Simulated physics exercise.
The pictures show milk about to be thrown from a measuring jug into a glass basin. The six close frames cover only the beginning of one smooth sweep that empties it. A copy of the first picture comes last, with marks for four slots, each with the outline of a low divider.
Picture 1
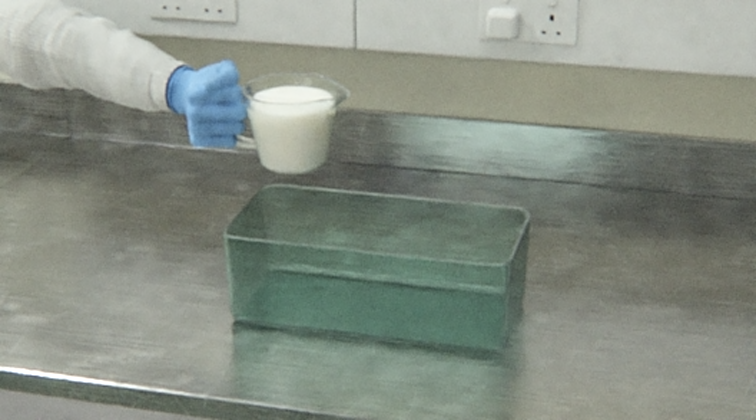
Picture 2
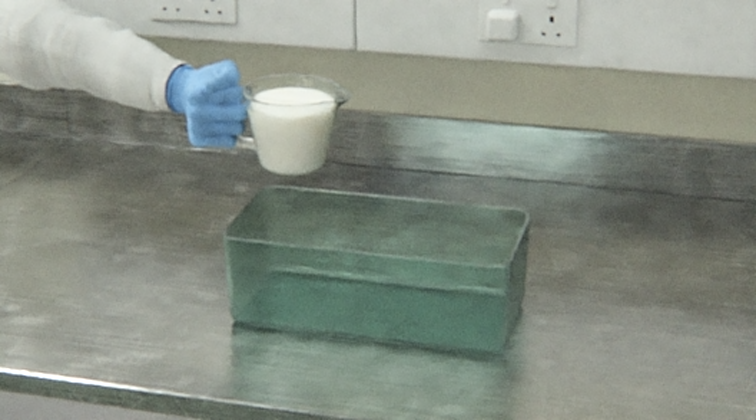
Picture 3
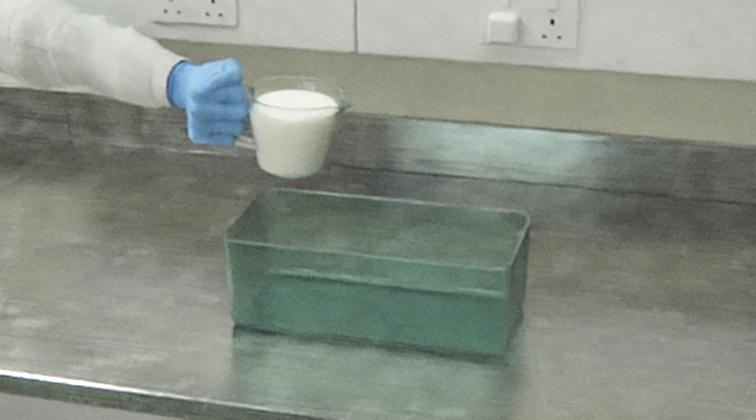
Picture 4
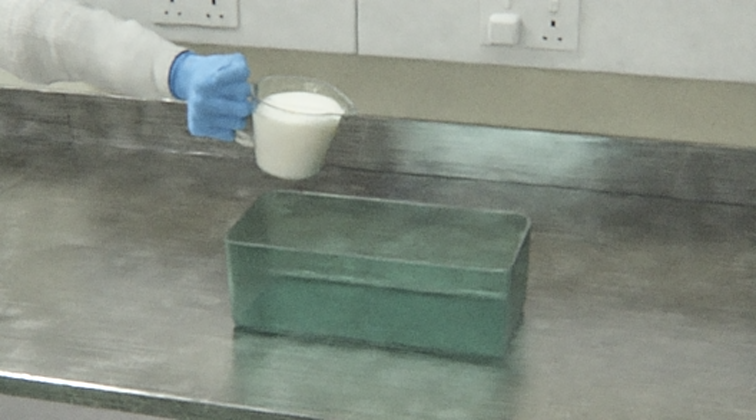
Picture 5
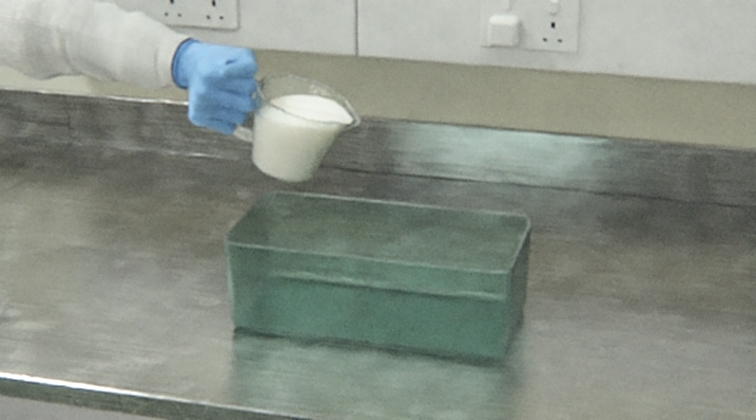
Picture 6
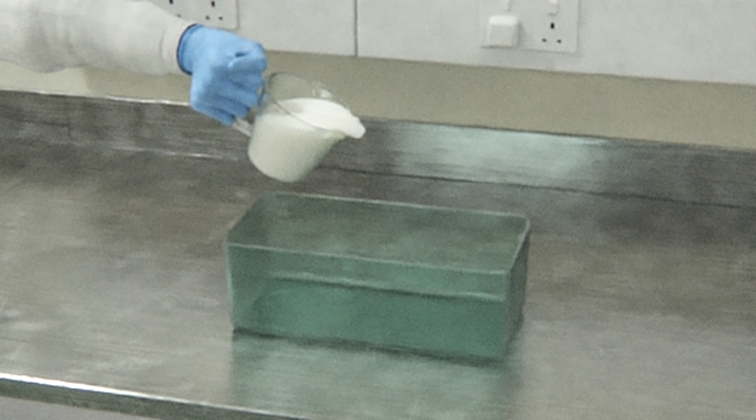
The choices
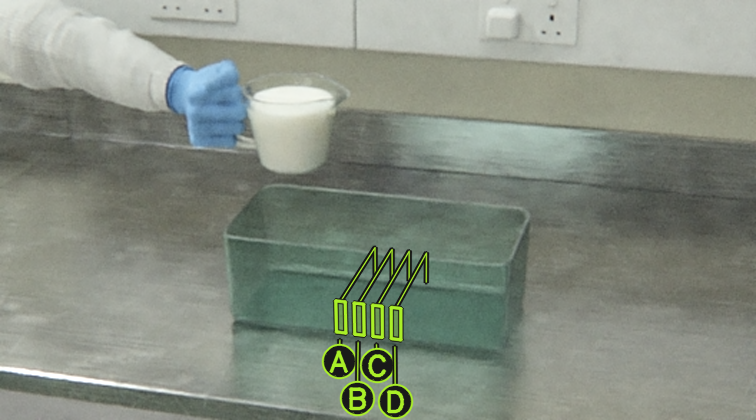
We see a blue-gloved hand holding a clear measuring jug of milk above a greenish glass basin on a metal counter. The hand lowers the jug slightly, then tilts it to the right until milk reaches the lip.
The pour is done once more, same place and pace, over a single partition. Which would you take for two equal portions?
Best: C.
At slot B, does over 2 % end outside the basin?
No, it does not.
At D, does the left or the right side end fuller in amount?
The left one.
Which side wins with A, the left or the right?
The right side.
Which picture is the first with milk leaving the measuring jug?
Picture 6.
On the marked copy, A at (339, 339); B at (358, 342); C at (376, 344); D at (394, 346).
With A, about 5 % ends left of the wall and 95 % right of it.
With B, about 14 % ends left of the wall and 85 % right of it.
With C, about 50 % ends left of the wall and 49 % right of it.
With D, about 84 % ends left of the wall and 15 % right of it.
